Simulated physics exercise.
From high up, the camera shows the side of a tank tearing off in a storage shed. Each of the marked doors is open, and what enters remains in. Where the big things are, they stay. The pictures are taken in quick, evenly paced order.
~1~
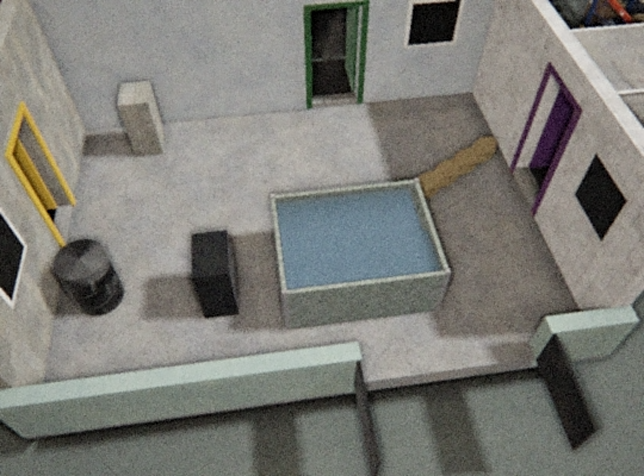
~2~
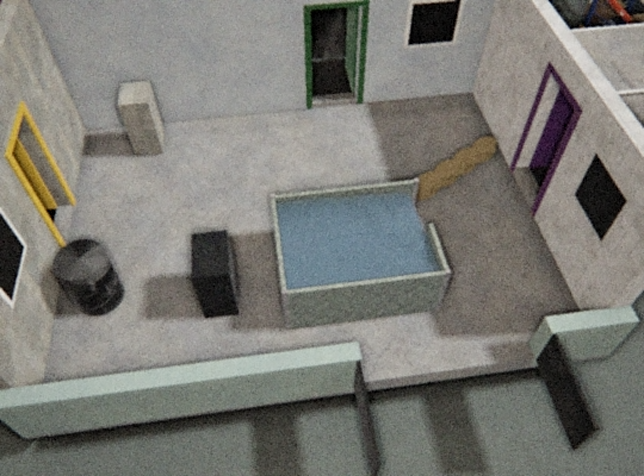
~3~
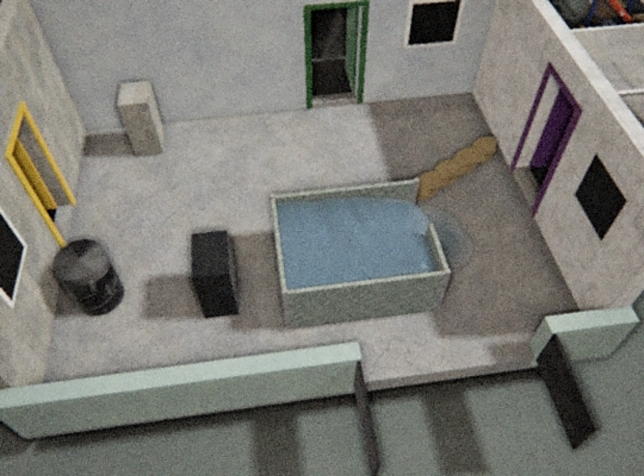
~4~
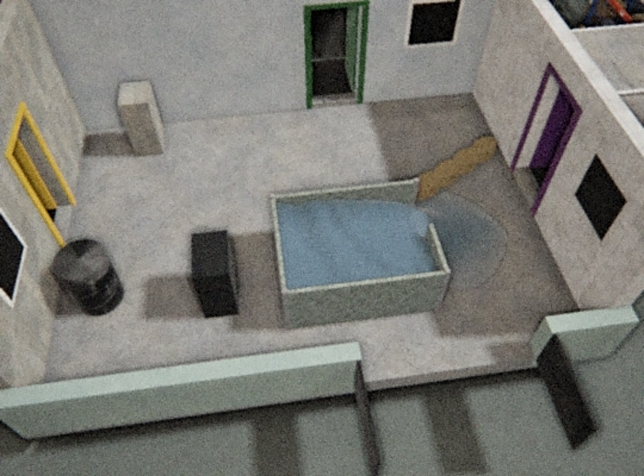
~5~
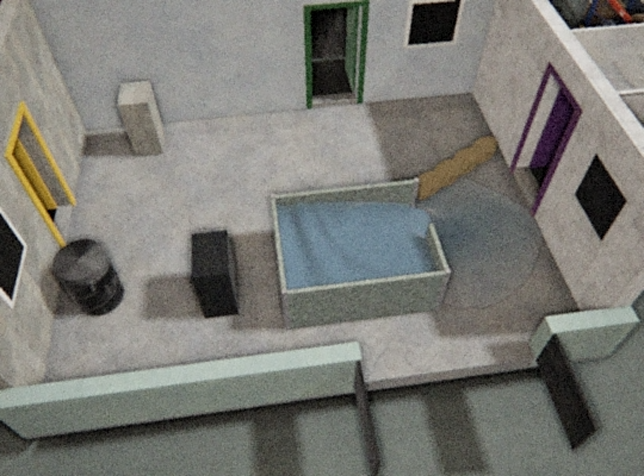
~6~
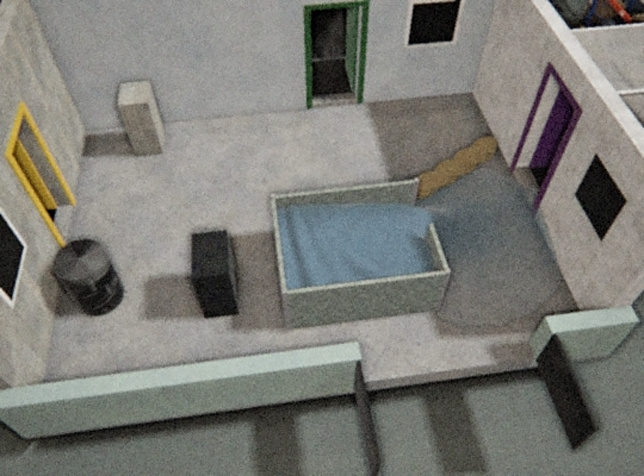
To begin with, an open tank of still blue water sits whole in a walled room with yellow, green and purple doorways. Then part of its right side gives way, and water pours out through the gap, spreading rightward across the floor toward the purple doorway as the surface inside ripples.
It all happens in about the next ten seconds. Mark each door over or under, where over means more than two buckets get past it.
Yellow door - under; purple door - over; green door - under.
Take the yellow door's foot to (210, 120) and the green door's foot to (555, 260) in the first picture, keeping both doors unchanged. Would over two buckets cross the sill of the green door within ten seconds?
Put simply, the green door gets past the mark.
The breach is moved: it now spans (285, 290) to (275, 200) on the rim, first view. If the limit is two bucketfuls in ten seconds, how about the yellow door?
In short: Yellow lets more in.
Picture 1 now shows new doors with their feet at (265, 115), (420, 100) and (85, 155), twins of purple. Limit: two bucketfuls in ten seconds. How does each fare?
Lab note, doors in listed order: Under the limit, under the limit, under the limit.
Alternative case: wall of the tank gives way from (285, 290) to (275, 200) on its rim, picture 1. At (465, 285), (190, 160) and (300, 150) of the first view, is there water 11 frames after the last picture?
The three spots, in order, are spared, inundated and spared.
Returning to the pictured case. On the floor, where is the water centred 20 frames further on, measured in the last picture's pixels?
My pick is pixel (416, 243).
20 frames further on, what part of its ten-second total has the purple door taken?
Result: 80 % of the ten-second total.
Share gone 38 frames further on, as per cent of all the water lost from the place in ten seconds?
I'd say about 65 per cent.
A moment on, water covers 15 % of the floor; the yellow door not reached, the purple door over two buckets in, the green door not reached.
Next, water covers 20 % of the floor; the yellow door not reached, the purple door far over two buckets in, the green door not reached.
Then, water covers 35 % of the floor; the yellow door not reached, the purple door far over two buckets in, the green door wet at the sill, nothing in.
Later, water covers 70 % of the floor; the yellow door not reached, the purple door far over two buckets in, the green door wet at the sill, nothing in.
In the end, water covers 90 % of the floor; the yellow door wet at the sill, nothing in, the purple door far over two buckets in, the green door wet at the sill, nothing in.
